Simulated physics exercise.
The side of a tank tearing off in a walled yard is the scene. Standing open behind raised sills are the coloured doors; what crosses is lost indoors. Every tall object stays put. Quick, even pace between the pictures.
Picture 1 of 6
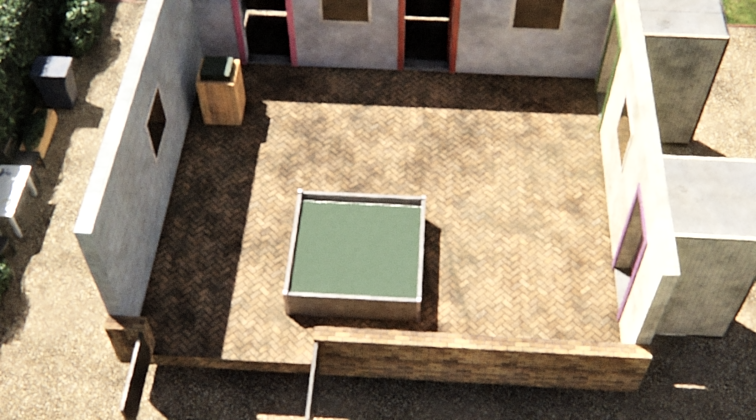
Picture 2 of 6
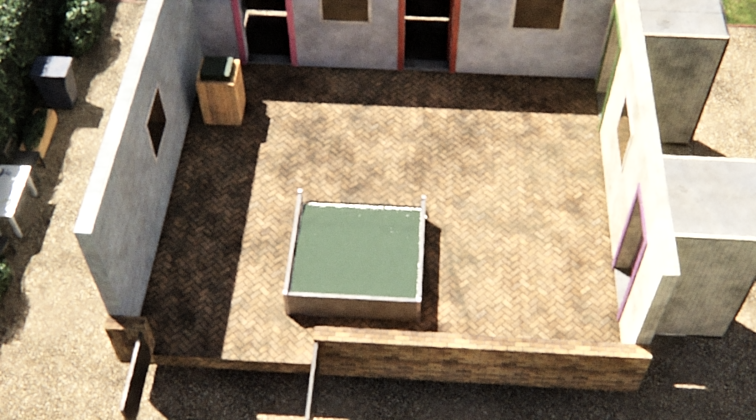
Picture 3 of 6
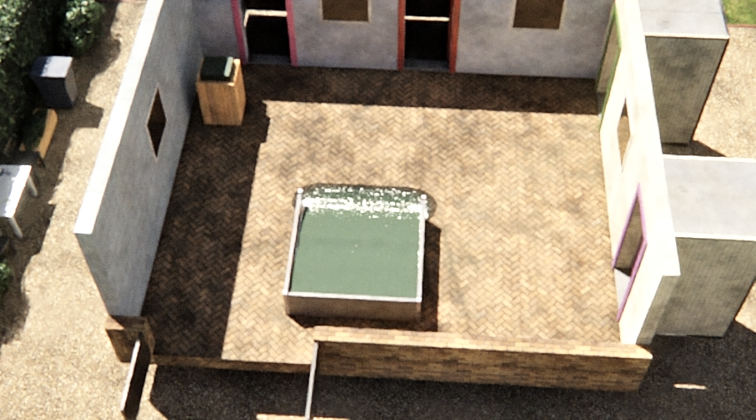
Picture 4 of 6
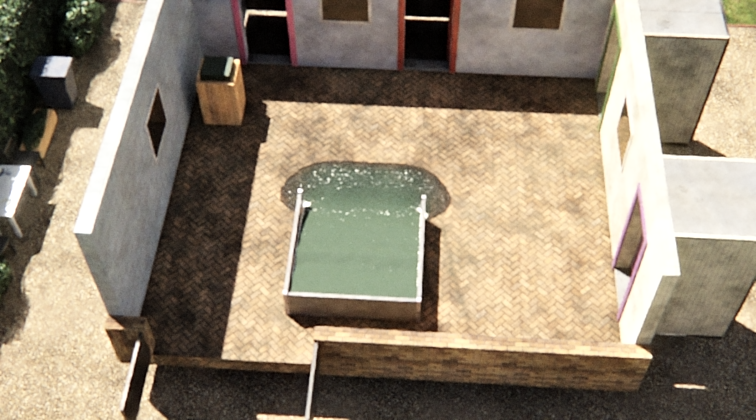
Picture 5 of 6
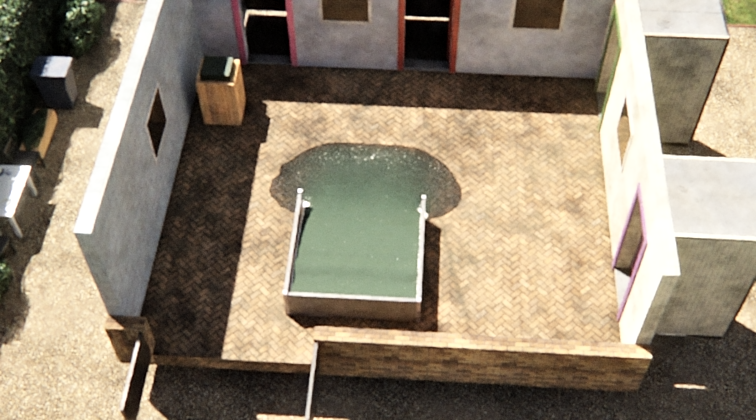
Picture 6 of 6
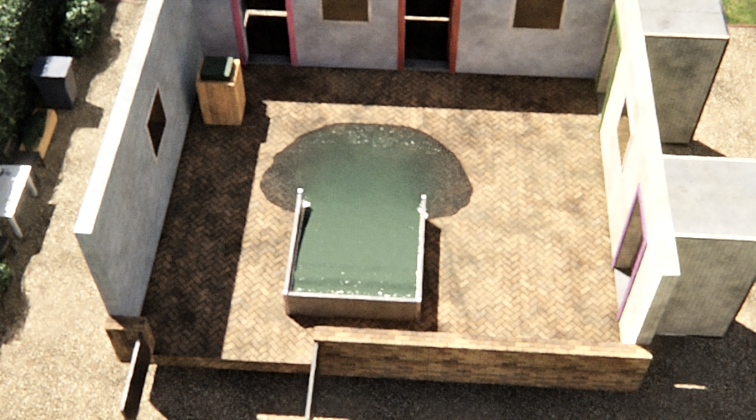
The clip shows a walled yard with coloured doors and a low tank of still green water, whose far side gives way, letting water pour out and spread in a widening rounded pool across the brick paving.
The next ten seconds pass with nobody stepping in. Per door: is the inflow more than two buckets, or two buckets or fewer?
Pink door - more than two; red door - more than two; purple door - two or fewer; green door - more than two.
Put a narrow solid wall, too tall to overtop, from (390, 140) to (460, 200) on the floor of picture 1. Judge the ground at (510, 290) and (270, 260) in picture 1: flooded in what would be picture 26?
Result, in order: Swamped / bone-dry.
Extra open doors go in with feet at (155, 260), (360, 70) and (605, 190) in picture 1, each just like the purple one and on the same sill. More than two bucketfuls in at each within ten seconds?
In order: Falls short, exceeds it, falls short.
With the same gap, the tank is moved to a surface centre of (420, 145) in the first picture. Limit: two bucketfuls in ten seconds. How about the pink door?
Result for pink: It tops the limit.
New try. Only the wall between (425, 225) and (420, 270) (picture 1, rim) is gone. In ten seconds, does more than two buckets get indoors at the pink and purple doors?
The pink door falls short and the purple door tops the limit.
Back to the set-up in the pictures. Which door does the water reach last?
My answer: The purple-painted one.
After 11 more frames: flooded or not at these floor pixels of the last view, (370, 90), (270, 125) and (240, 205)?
Result, as listed: Wetted / wetted / not wetted.
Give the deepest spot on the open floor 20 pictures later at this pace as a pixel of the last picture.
Check close to (204, 65).
A moment on, water covers 30 % of the floor; the pink door not reached, the red door wet at the sill, nothing in, the purple door not reached, the green door not reached.
Next, water covers 40 % of the floor; the pink door under two buckets in, the red door over two buckets in, the purple door not reached, the green door not reached.
Then, water covers 45 % of the floor; the pink door over two buckets in, the red door far over two buckets in, the purple door not reached, the green door wet at the sill, nothing in.
Later, water covers 65 % of the floor; the pink door far over two buckets in, the red door far over two buckets in, the purple door not reached, the green door over two buckets in.
In the end, water covers 90 % of the floor; the pink door far over two buckets in, the red door far over two buckets in, the purple door wet at the sill, nothing in, the green door far over two buckets in.
